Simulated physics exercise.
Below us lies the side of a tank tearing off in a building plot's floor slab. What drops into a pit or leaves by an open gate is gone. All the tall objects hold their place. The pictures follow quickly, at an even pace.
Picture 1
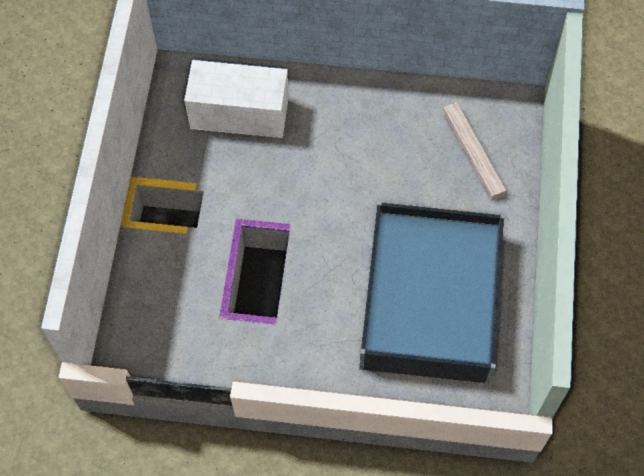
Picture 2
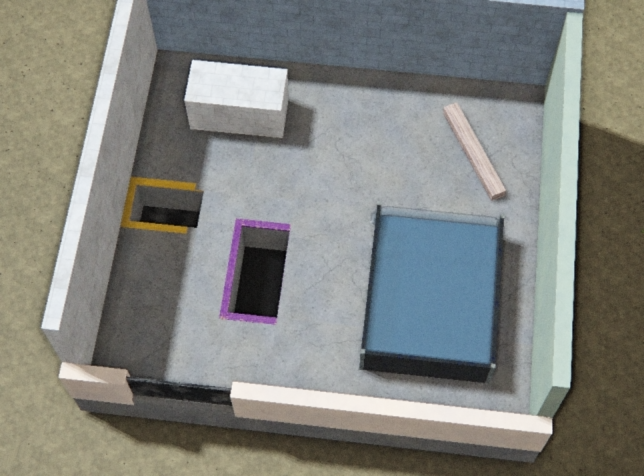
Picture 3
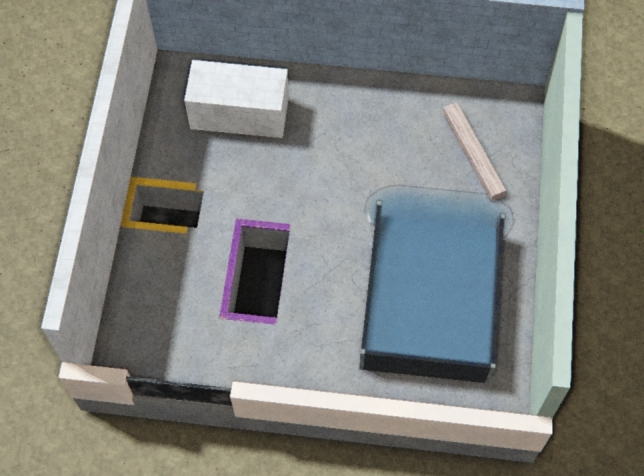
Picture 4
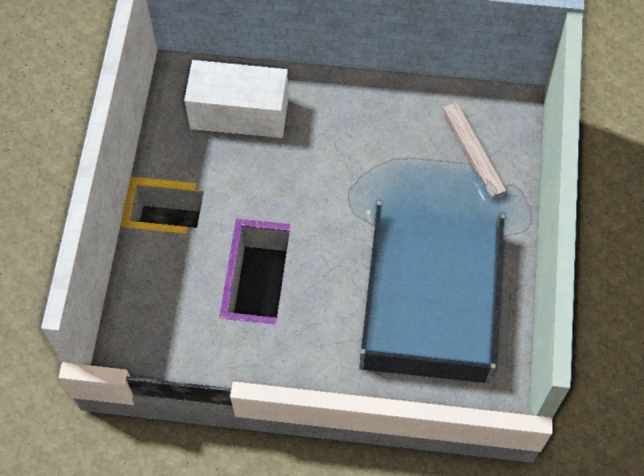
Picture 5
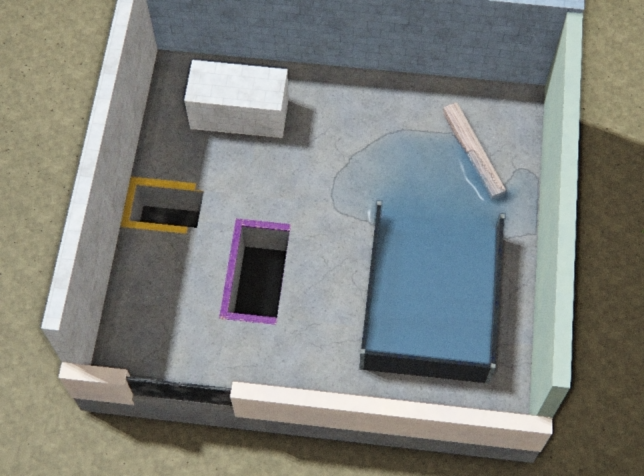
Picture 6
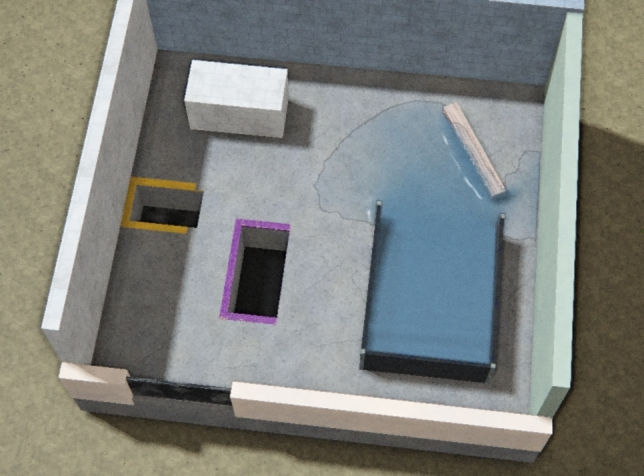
Water pours out of the open far side of a blue-filled tank on a grey walled floor, spreading in a thin sheet around a slanted pale bar and fanning toward the back wall and the left.
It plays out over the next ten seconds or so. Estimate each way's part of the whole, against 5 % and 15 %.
The gate takes not even 5 %; the purple pit takes between 5 and 15 %; the yellow pit takes above 15 %.
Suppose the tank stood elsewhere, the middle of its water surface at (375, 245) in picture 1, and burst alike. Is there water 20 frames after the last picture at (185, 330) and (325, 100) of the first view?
As listed: Not flooded, wet.
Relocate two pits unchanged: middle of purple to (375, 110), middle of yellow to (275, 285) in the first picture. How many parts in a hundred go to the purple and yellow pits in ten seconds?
Per cent: Purple 70, yellow 0.
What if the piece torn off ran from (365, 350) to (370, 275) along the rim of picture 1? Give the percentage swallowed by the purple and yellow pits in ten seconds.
In per cent: Purple 35, yellow 30.
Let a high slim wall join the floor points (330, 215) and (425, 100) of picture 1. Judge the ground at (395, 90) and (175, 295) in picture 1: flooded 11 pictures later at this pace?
In turn: Under water, dry.
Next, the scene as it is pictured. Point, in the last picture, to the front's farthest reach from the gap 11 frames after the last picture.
Close to (208, 57).
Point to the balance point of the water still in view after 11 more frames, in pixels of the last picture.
Around (419, 200).
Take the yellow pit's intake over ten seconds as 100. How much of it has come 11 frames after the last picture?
Close to 0 %.
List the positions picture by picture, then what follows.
The first frame shows still water in the tank at (434, 285).
In the second frame, the front is at a hidden place, out from the gap on the tank's far side.
In the third frame, water pours out on the tank's far side and has run to (507, 211).
In the fourth frame, the front is at (356, 190), out from the gap on the tank's far side.
In the fifth frame, water pours out on the tank's far side and has run to (387, 139).
In the sixth frame, the front is at (415, 106), out from the gap on the tank's far side.
A moment on, water covers 30 % of the floor; the gate 0 %, the purple pit 0 %, the yellow pit 0 %.
Next, water covers 40 % of the floor; the gate 0 %, the purple pit 0 %, the yellow pit 0 %.
Then, water covers 50 % of the floor; the gate 0 %, the purple pit 0 %, the yellow pit 0 %.
Later, water covers 75 % of the floor; the gate 0 %, the purple pit 3 %, the yellow pit 12 %.
In the end, water covers 90 % of the floor; the gate 0 %, the purple pit 8 %, the yellow pit 28 %.
